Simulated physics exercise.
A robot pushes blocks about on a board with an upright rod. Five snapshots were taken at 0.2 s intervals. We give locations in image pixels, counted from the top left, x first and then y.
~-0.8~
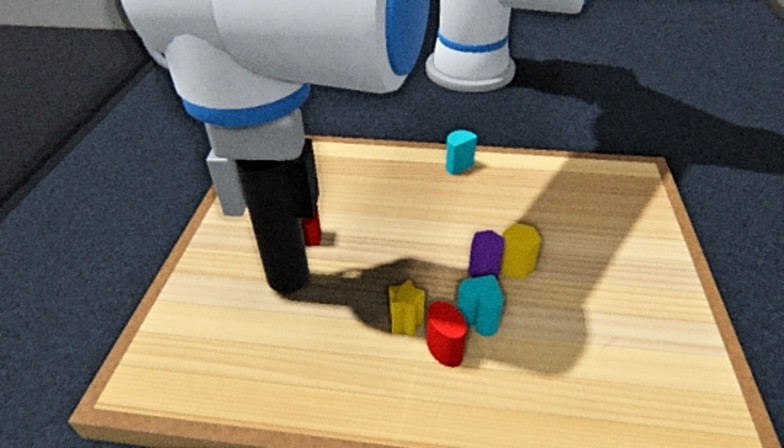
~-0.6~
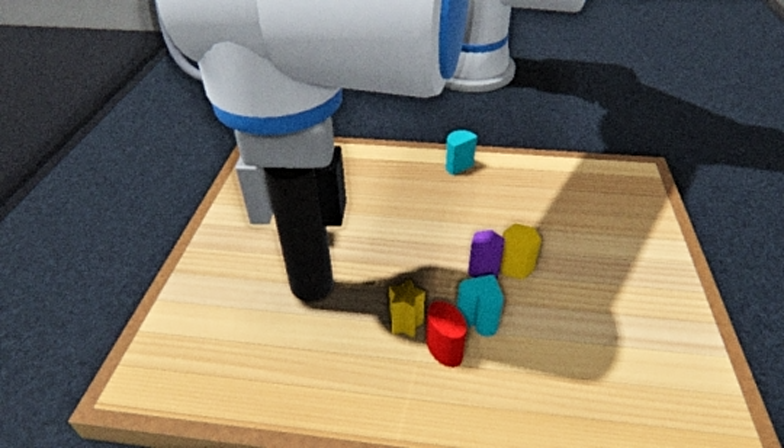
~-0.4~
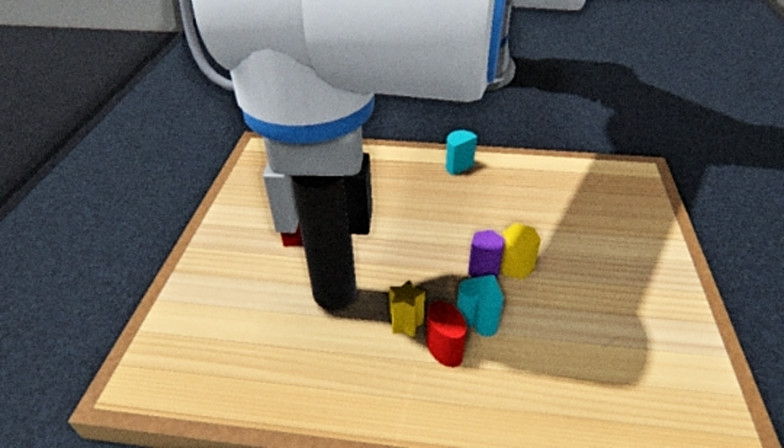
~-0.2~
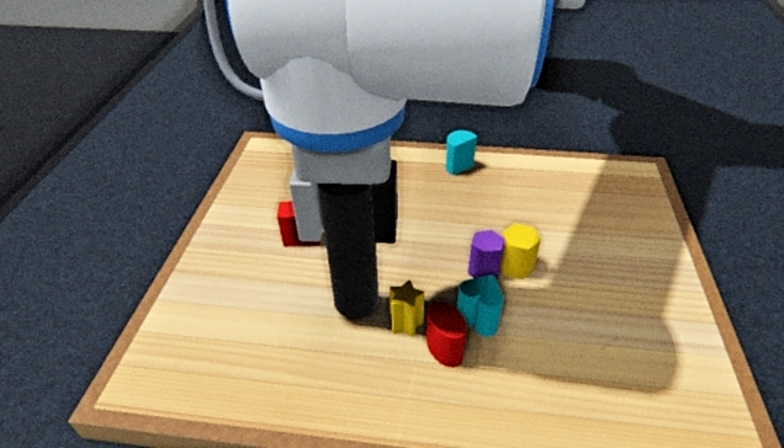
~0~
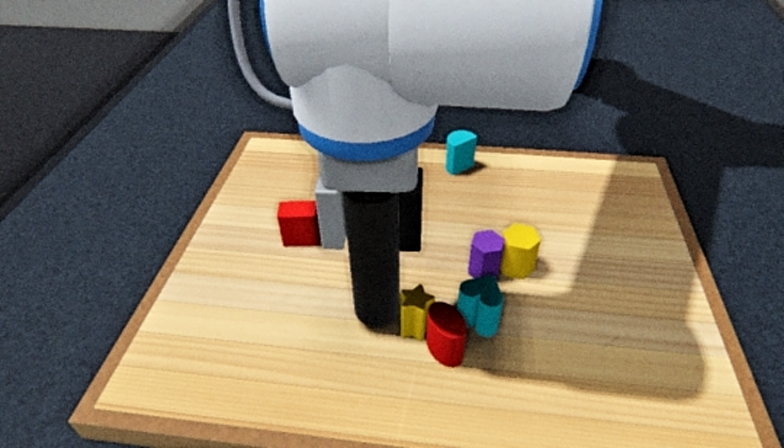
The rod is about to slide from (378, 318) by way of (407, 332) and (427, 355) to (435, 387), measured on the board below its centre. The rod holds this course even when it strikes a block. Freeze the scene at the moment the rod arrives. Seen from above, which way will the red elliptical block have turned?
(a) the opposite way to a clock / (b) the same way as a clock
It's b.
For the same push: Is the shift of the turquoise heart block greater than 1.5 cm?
Answer: No.
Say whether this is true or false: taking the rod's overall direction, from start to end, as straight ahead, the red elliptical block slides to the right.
The statement is incorrect.
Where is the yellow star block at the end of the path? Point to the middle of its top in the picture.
Its top middle is near (459, 303).
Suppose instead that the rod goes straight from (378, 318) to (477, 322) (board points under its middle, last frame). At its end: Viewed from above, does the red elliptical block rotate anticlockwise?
The answer is no.
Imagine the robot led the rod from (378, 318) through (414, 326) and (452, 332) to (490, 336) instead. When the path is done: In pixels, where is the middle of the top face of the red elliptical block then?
In the picture, it is at (497, 340).
On the path given first. Halfway along, rod at (421, 333); yellow star block at (458, 301), turned 15° anticlockwise; red elliptical block at (477, 329), turned 60° clockwise; turquoise heart block at (487, 288).
At the end, rod at (436, 379); yellow star block at (459, 303), turned 25° anticlockwise; red elliptical block at (479, 329), turned 65° clockwise; turquoise heart block at (487, 287).
